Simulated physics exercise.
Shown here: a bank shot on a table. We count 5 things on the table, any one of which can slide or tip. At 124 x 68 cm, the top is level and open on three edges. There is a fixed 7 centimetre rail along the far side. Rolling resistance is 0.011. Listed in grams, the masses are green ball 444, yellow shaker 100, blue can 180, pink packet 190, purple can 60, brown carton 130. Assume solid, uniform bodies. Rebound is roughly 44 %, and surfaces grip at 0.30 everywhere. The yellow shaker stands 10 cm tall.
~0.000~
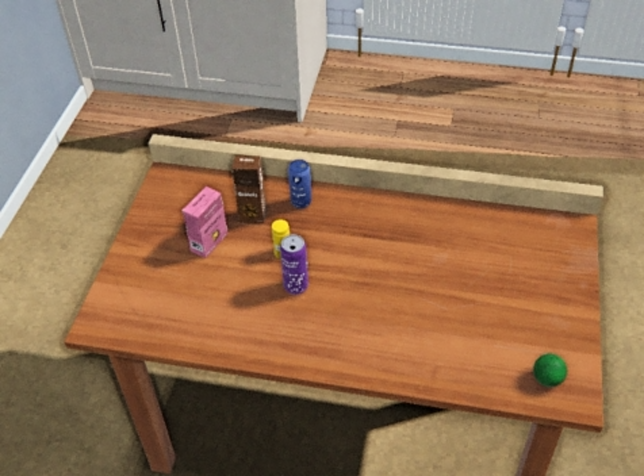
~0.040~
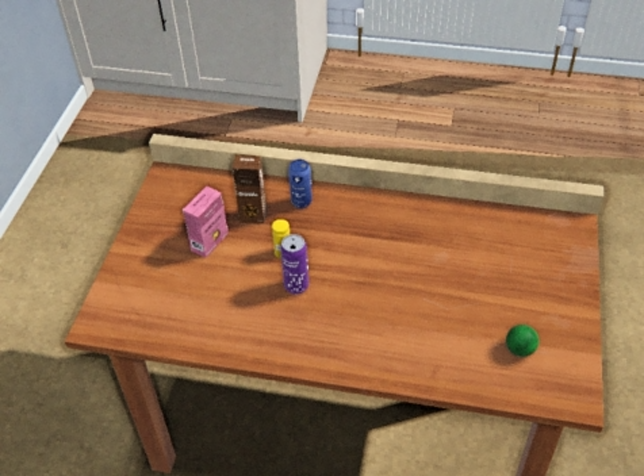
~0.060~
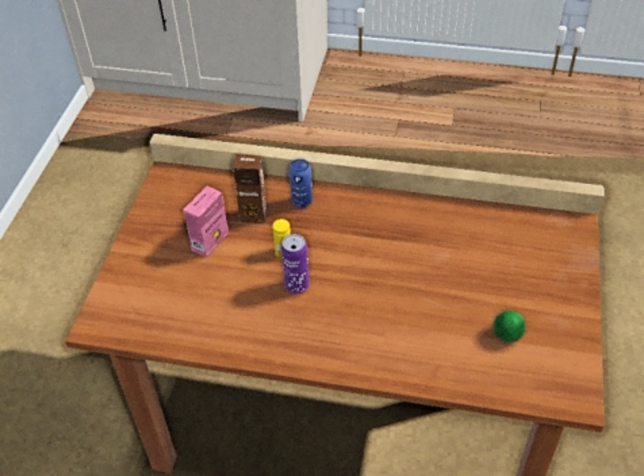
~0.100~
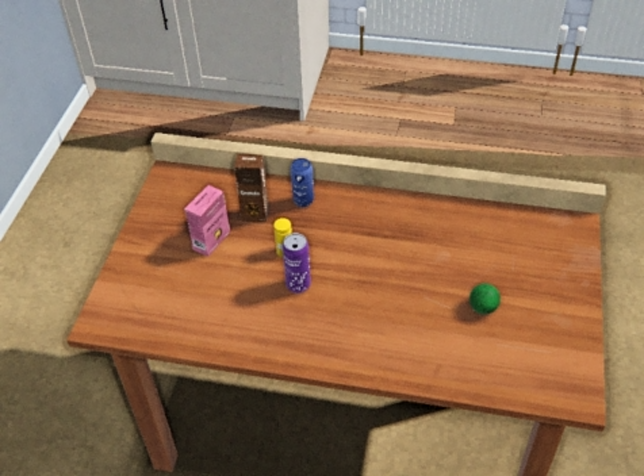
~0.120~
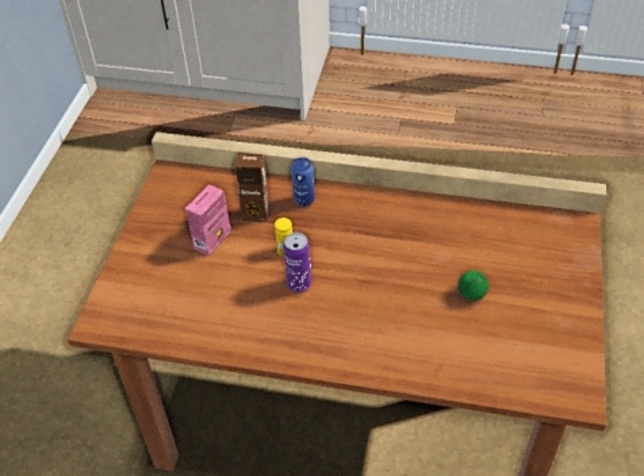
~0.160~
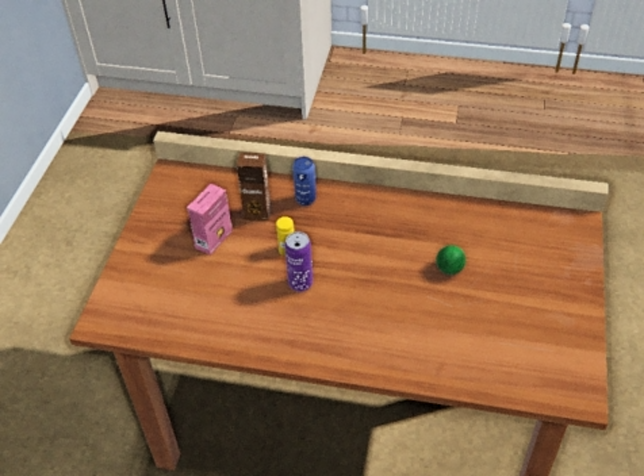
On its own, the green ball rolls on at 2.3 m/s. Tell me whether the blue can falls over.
Down.
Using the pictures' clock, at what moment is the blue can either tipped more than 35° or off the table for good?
At about 0.6 s.
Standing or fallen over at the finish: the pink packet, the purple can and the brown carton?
In the last frame the pink packet remains up, the purple can remains up and the brown carton does not stay up.
After 0.46 s, green ball near (308, 199); blue can leaning 19° near (283, 177).
After 0.76 s, green ball near (232, 213); blue can on its side near (216, 180); brown carton leaning 12°.
After 1.16 s, green ball near (184, 220); blue can on its side near (205, 171); brown carton on its side; pink packet slid 7 cm.
After 2.36 s, green ball near (104, 290); blue can on its side near (206, 166); brown carton on its side; pink packet slid 7 cm.
By the end (2.7 s), tipped over on the table, blue can and brown carton; not toppled but over 4 cm from the start, pink packet; the other 2 in place, give or take 4 cm. Seen from the same camera at the end, blue can near (206, 166).
